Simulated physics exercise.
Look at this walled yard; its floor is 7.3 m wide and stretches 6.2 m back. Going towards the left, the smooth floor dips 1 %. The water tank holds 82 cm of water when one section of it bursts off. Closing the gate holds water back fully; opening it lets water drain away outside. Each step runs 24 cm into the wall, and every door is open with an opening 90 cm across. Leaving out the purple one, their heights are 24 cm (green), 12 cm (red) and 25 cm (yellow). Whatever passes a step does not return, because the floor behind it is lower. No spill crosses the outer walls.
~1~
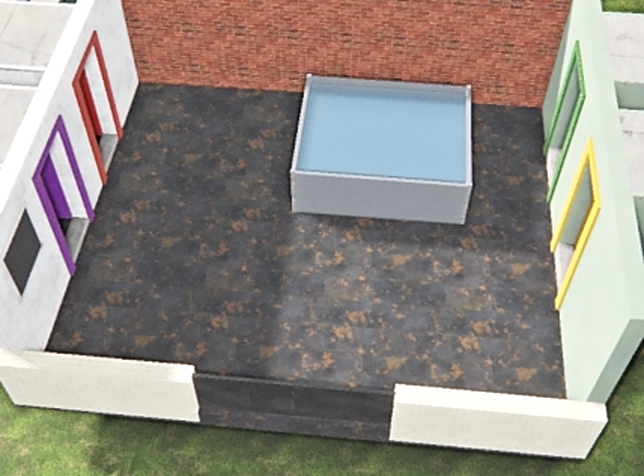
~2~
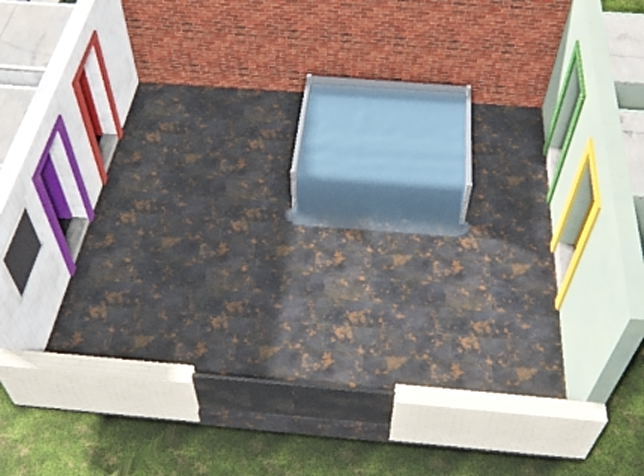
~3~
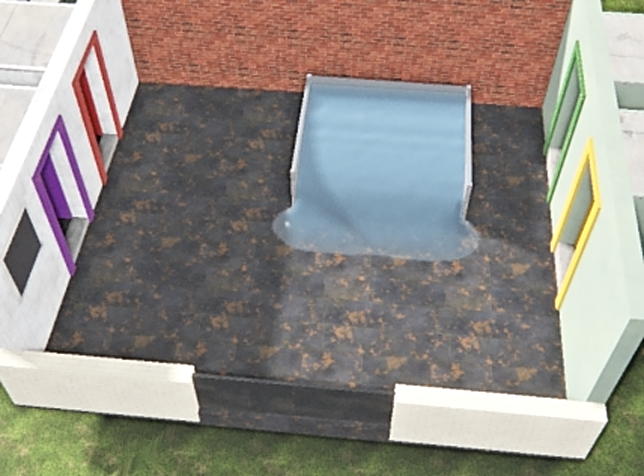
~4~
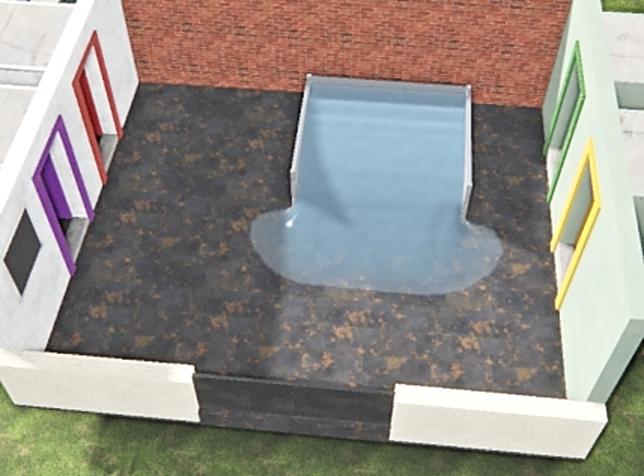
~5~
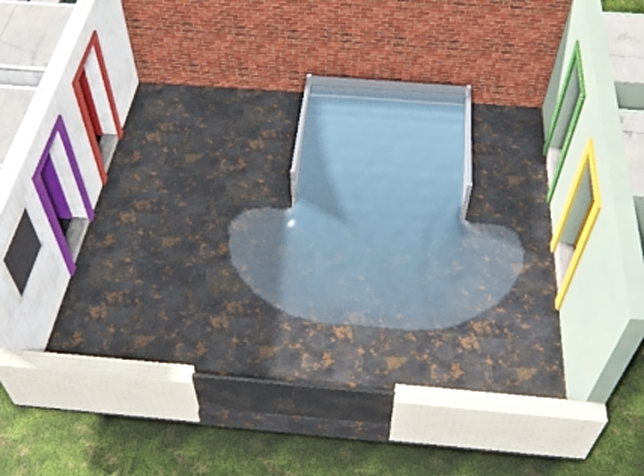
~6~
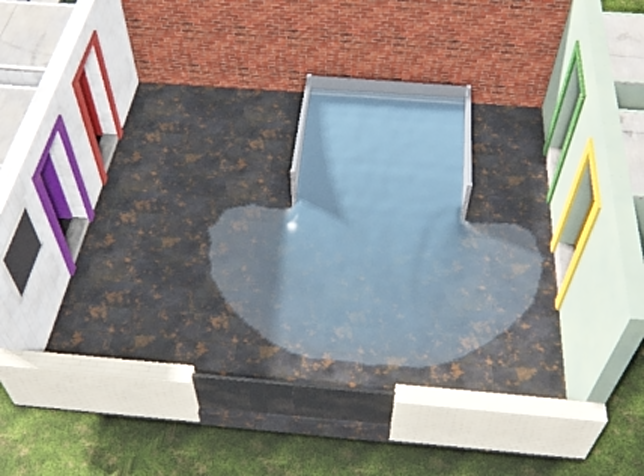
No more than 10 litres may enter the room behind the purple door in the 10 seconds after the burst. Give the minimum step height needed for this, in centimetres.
Roughly 16 centimetres.
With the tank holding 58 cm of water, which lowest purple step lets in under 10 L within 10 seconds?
11.5 cm.
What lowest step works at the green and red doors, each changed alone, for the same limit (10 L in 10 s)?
About 10.5 cm at green and about 9.0 cm at red.
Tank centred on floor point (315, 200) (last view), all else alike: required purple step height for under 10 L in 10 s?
In this case, 14.5 cm or so.
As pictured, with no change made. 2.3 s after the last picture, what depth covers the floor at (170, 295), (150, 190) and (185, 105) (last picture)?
About 2, 0 and 0 cm.
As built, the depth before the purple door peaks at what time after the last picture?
Approximately 5.5 s.
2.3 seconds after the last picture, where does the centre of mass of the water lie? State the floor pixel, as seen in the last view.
Centre estimate: (343, 303) px, approximately.
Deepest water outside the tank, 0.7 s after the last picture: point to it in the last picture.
Check close to (347, 397).
Then, 0.7 s after the last picture water covers 45 % of the floor, deepest (50 cm) near (347, 397); it has not reached the purple door.
Then, 2.3 s after the last picture water covers 55 % of the floor, deepest (49 cm) near (47, 383); 4 cm at the purple door, 0 litres in over its 11 cm step.
Then, 9.3 s after the last picture water covers 100 % of the floor, deepest (21 cm) near (116, 148); 12 cm at the purple door, 68 litres in over its 11 cm step.
At the purple door as built, the water peaked near 18 cm, 5.7 s after the last picture.
With a step of 13.5 cm, 31 litres would have come in within the 10 s; with 18.5 cm, 1 litre. So under 10 litres takes about 16 cm.
